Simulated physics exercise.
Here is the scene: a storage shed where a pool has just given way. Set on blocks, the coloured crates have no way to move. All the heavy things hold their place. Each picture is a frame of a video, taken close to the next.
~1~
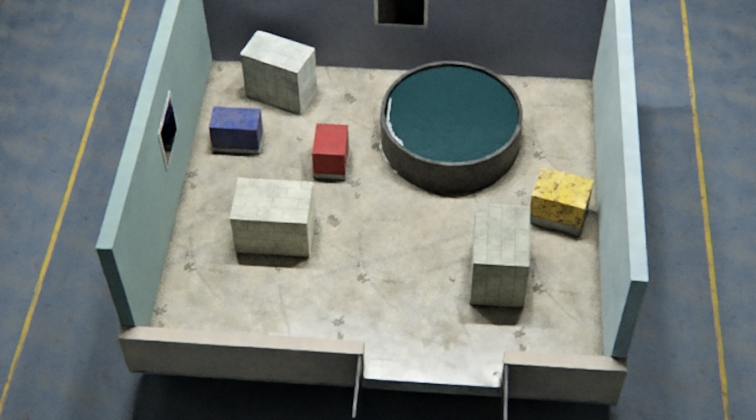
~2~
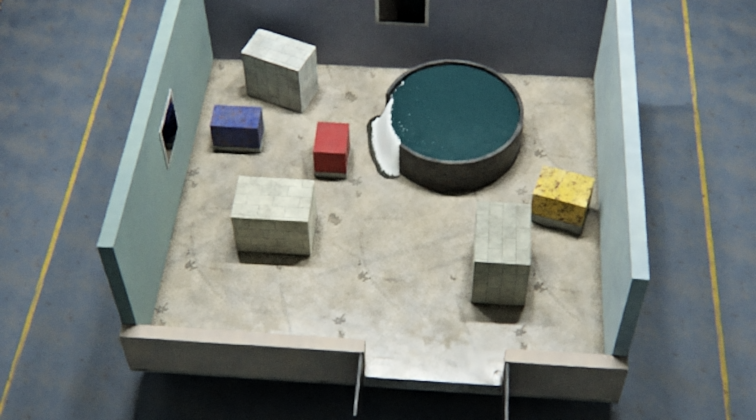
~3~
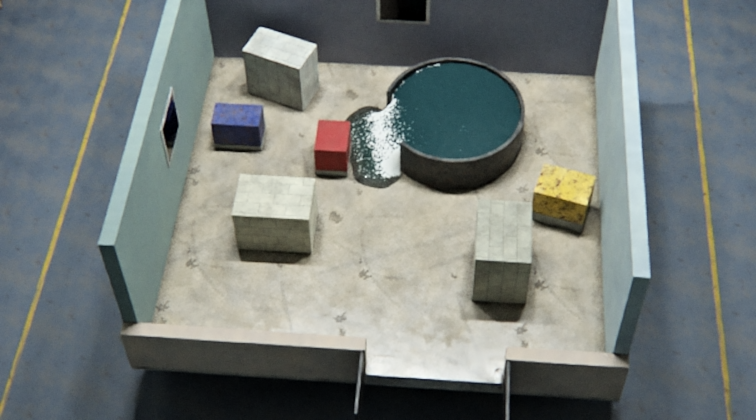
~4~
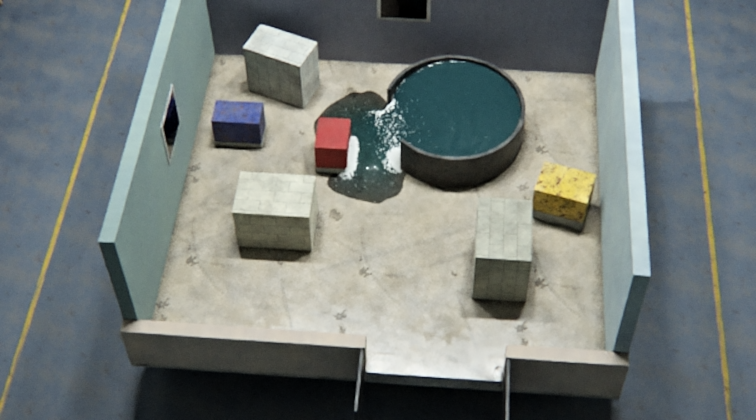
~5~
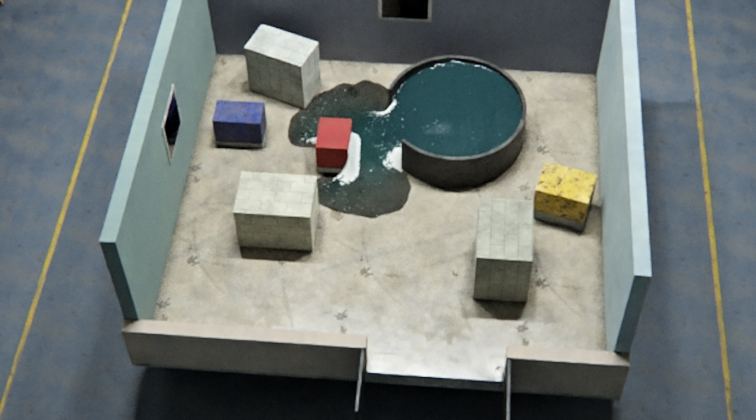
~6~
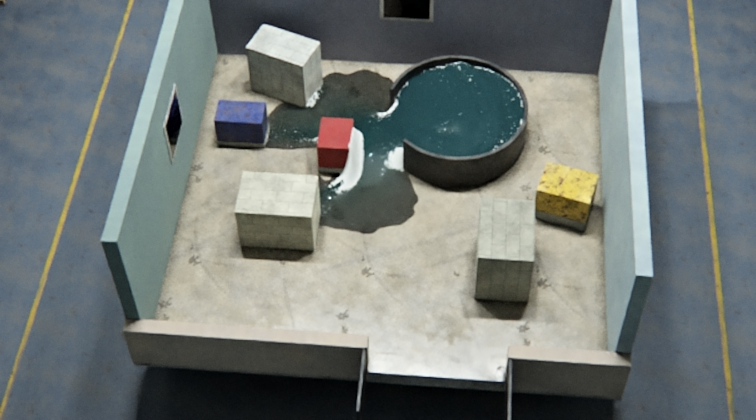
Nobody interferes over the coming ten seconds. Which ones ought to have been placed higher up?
The red crate meets the water; the blue crate meets the water; the yellow crate never meets the water.
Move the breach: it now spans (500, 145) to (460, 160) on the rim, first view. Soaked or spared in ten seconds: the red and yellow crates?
The red crate is untouched and the yellow crate is flooded.
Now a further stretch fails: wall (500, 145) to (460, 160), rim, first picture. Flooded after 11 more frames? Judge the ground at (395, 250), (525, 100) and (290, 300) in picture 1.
Spot one inundated, spot two spared, spot three spared.
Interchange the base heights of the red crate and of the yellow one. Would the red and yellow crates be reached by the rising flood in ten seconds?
Well, the red crate gets reached and the yellow crate stays unflooded.
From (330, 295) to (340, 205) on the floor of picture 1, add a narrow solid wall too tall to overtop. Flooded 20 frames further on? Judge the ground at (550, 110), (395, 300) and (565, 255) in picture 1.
As listed: Free of water, covered, dry.
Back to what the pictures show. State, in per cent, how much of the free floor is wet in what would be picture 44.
My best guess is some 80 %.
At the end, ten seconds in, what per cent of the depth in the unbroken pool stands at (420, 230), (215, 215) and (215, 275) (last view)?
I'd say close to 4, 10 and 10 percent.
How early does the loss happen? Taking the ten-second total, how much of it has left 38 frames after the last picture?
It should be close to 55 percent by then.
A moment on, water covers 25 % of the floor; the red crate water round its plinth, the blue crate water round its plinth, the yellow crate not reached.
Next, water covers 45 % of the floor; the red crate water round its plinth, the blue crate water round its plinth, the yellow crate not reached.
Then, water covers 65 % of the floor; the red crate water round its plinth, the blue crate water round its plinth, the yellow crate not reached.
Later, water covers 80 % of the floor; the red crate water round its plinth, the blue crate water round its plinth, the yellow crate water round its plinth.
In the end, water covers 95 % of the floor; the red crate was topped, the blue crate was topped, the yellow crate stayed above the water.
